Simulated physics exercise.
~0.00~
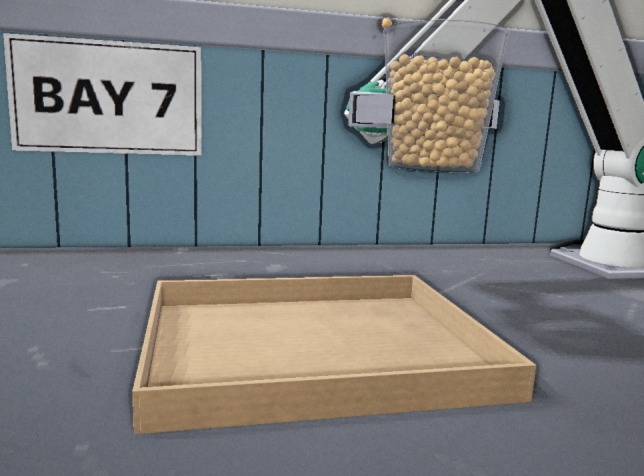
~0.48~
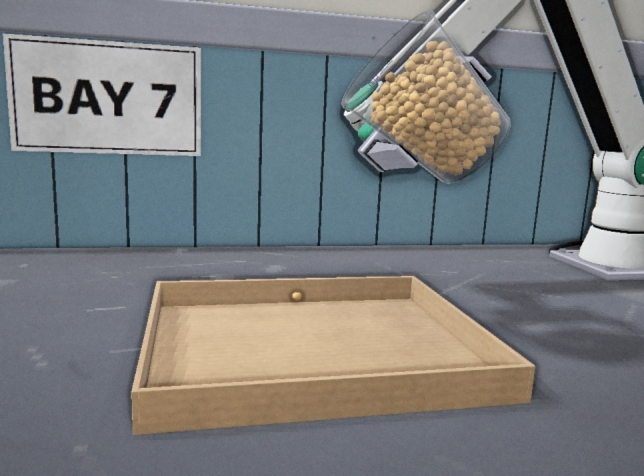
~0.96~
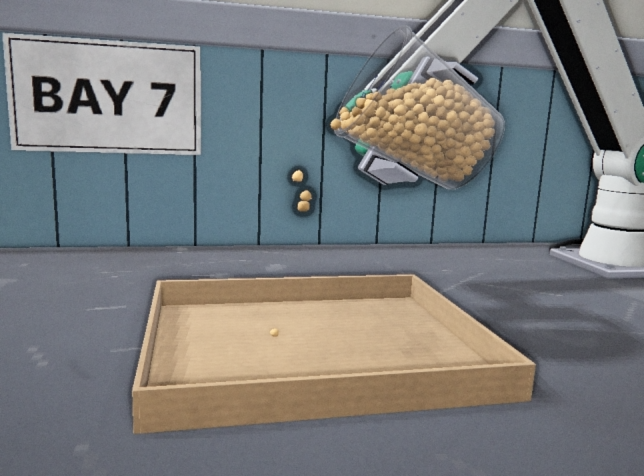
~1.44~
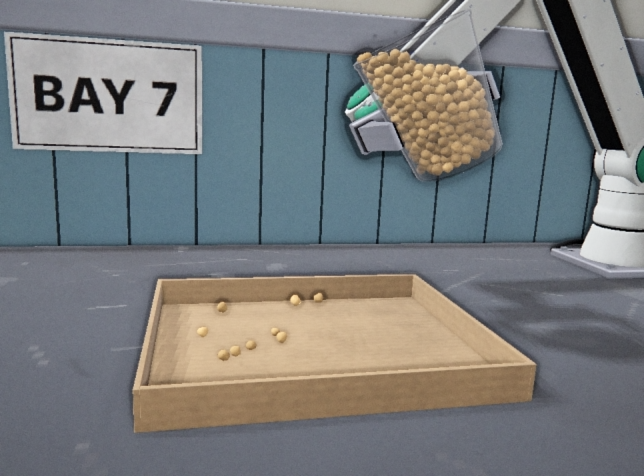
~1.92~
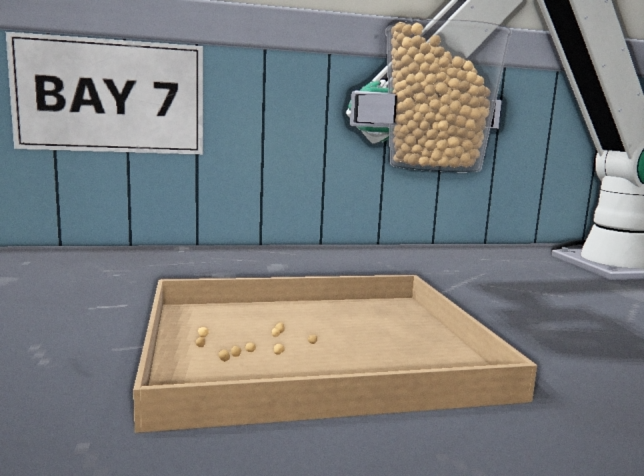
In a teal-walled bay, a gripper tips a clear beaker, drops a few chickpeas into a tray, and rights it.
